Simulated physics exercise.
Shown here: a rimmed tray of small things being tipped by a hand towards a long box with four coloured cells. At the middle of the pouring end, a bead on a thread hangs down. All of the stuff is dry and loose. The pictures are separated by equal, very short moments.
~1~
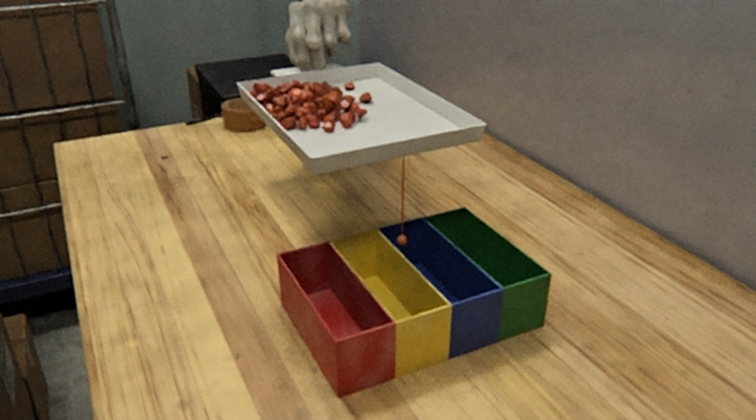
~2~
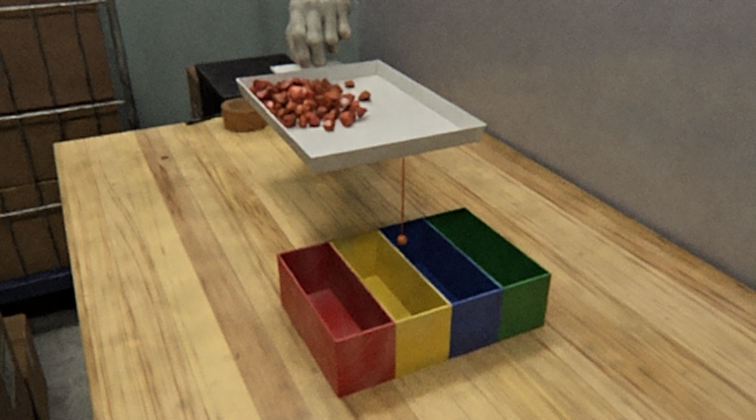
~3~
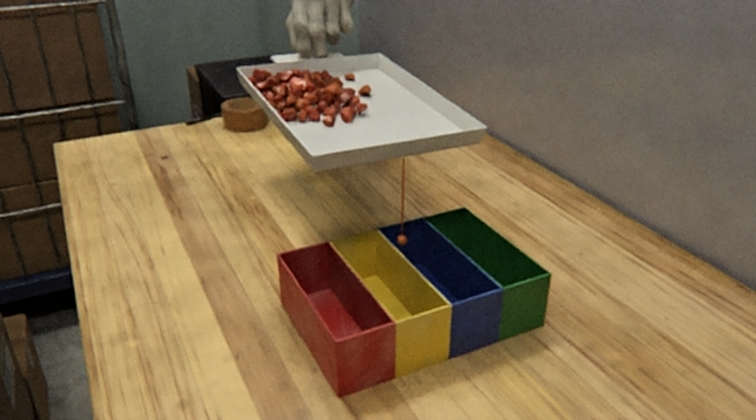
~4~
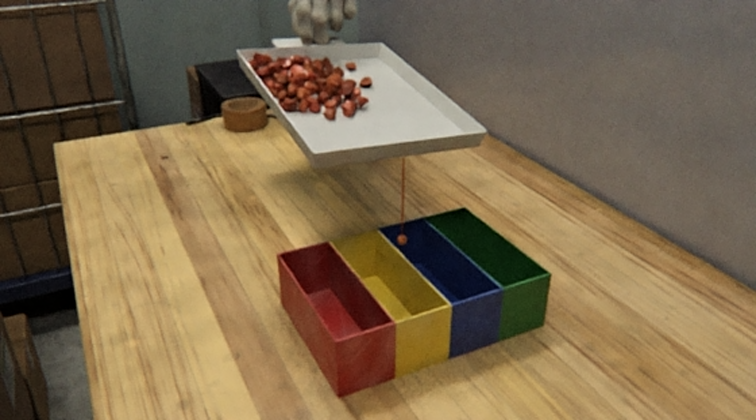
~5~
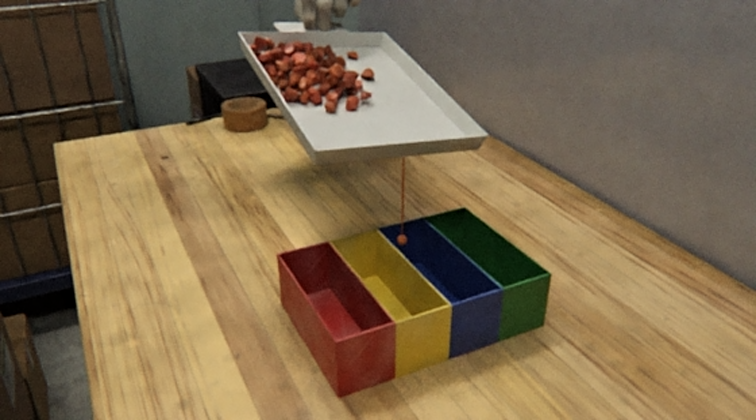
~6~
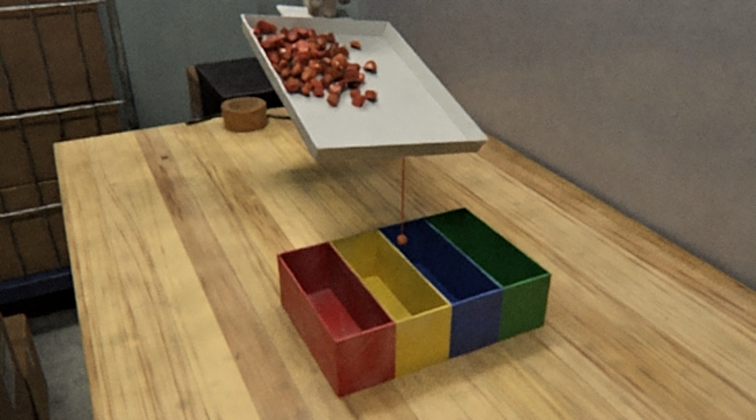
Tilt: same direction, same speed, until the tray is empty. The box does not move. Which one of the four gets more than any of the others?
Most: Green.
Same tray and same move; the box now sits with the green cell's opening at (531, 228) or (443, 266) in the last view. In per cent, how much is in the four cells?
90 per cent, then 20 per cent.
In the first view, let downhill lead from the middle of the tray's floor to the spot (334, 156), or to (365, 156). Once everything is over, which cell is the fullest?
The first try: That red cell. The second: The cell in red.
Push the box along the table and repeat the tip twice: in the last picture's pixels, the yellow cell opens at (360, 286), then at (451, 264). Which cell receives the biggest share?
Try 1 - the green one; try 2 - that blue cell.
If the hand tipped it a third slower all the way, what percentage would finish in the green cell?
It would be close to 70 per cent.
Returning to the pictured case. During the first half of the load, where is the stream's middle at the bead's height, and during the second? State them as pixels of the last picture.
First half (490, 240); second half (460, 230).
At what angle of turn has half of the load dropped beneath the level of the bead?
That would be about 80 degrees from level.
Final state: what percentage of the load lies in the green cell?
About 70 per cent.
Soon, tray tipped steeply; most on the tray; a small part falling or outside the box.
A while on, tray tipped right over; about a quarter on the tray; about half in the green cell; a small part in the blue cell; about a quarter falling or outside the box.
Towards the end, tray tipped past a quarter turn; about two thirds in the green cell; about a quarter in the blue cell; a small part falling or outside the box.
Finally, tray tipped past a quarter turn; about two thirds in the green cell; about a quarter in the blue cell; none in the red cell; none in the yellow cell; a small part outside the box.
